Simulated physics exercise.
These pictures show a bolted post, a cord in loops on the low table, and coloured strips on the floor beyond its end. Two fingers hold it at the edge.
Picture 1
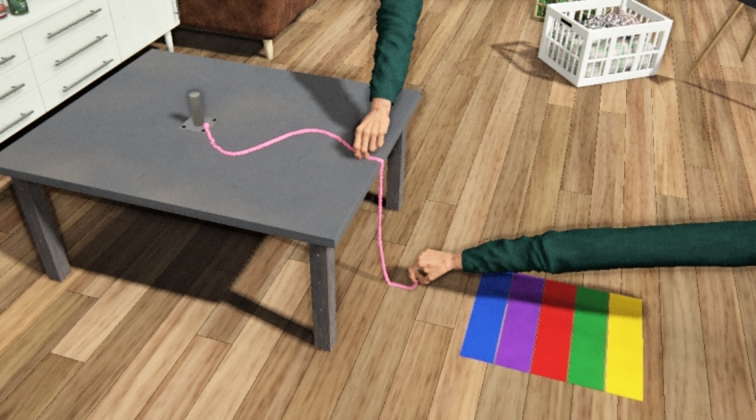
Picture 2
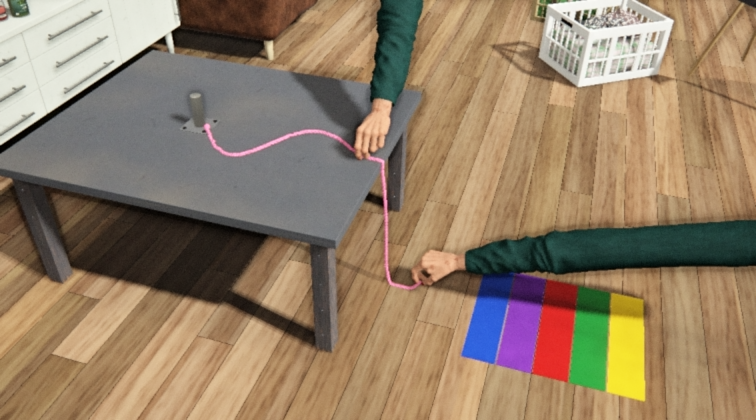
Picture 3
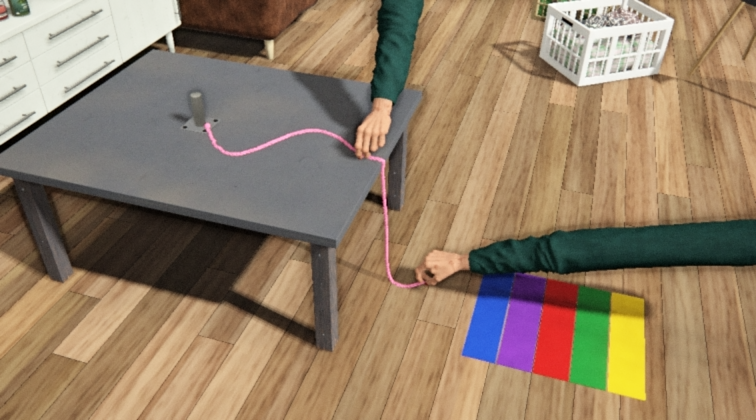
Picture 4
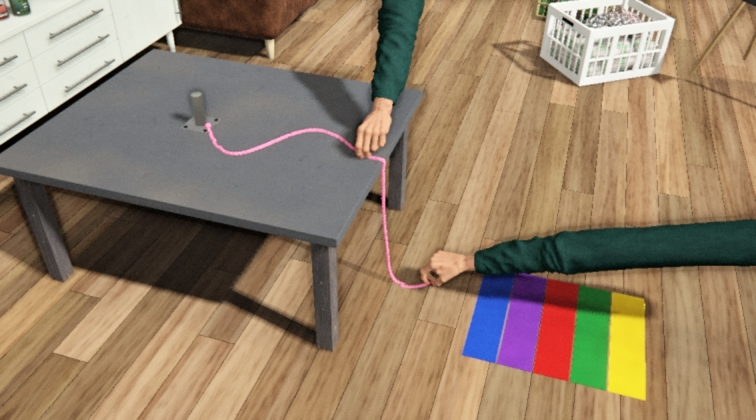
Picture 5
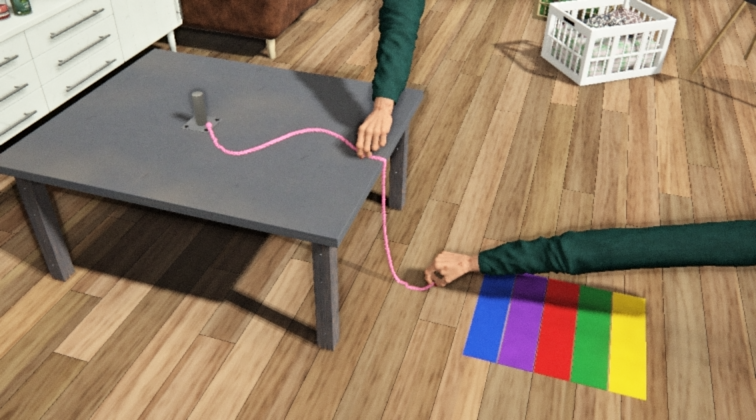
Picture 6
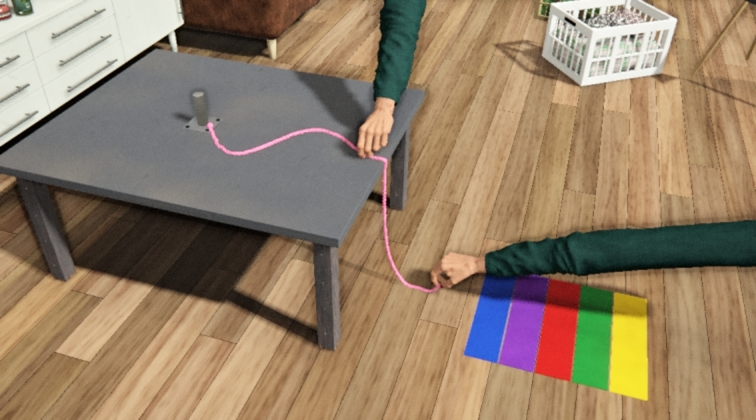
At the start, a pink cord runs in curves from a peg on a grey table to the edge, where one hand presses it, and hangs to a second hand near coloured strips on the floor. The lower hand then draws the cord's end slightly right, while the part on the tabletop barely moves.
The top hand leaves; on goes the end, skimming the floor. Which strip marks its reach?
The end stops over the green strip.
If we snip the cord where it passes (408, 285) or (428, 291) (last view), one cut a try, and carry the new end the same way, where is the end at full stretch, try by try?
The places are (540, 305) and (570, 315).
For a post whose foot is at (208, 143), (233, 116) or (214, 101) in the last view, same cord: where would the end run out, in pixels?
Near (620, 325), (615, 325) and (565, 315).
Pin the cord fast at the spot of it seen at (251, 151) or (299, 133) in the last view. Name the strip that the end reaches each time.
Try by try: Red; purple.
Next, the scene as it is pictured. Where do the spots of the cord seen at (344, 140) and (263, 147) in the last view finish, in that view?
They go to (390, 165) and to (297, 142).
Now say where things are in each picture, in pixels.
In the first frame, end (417, 281); blue (481, 341); purple (515, 350); red (551, 358); green (587, 367); yellow (625, 376).
In the second frame, end (420, 282); cord through (214, 141) (267, 145) (327, 134) (373, 159) (386, 217) (387, 268).
In the third frame, end (424, 282).
In the fourth frame, end (429, 283); cord through (215, 140) (268, 144) (328, 133) (374, 158) (384, 216) (389, 267).
In the fifth frame, end (433, 283).
In the sixth frame, end (439, 284); cord through (217, 140) (270, 144) (330, 133) (376, 158) (384, 215) (394, 267).
Early on, end near (540, 307); over purple.
Midway, end near (573, 315); over red.
At the end of the slack, end near (594, 319); over green. It gets as far as the green strip.
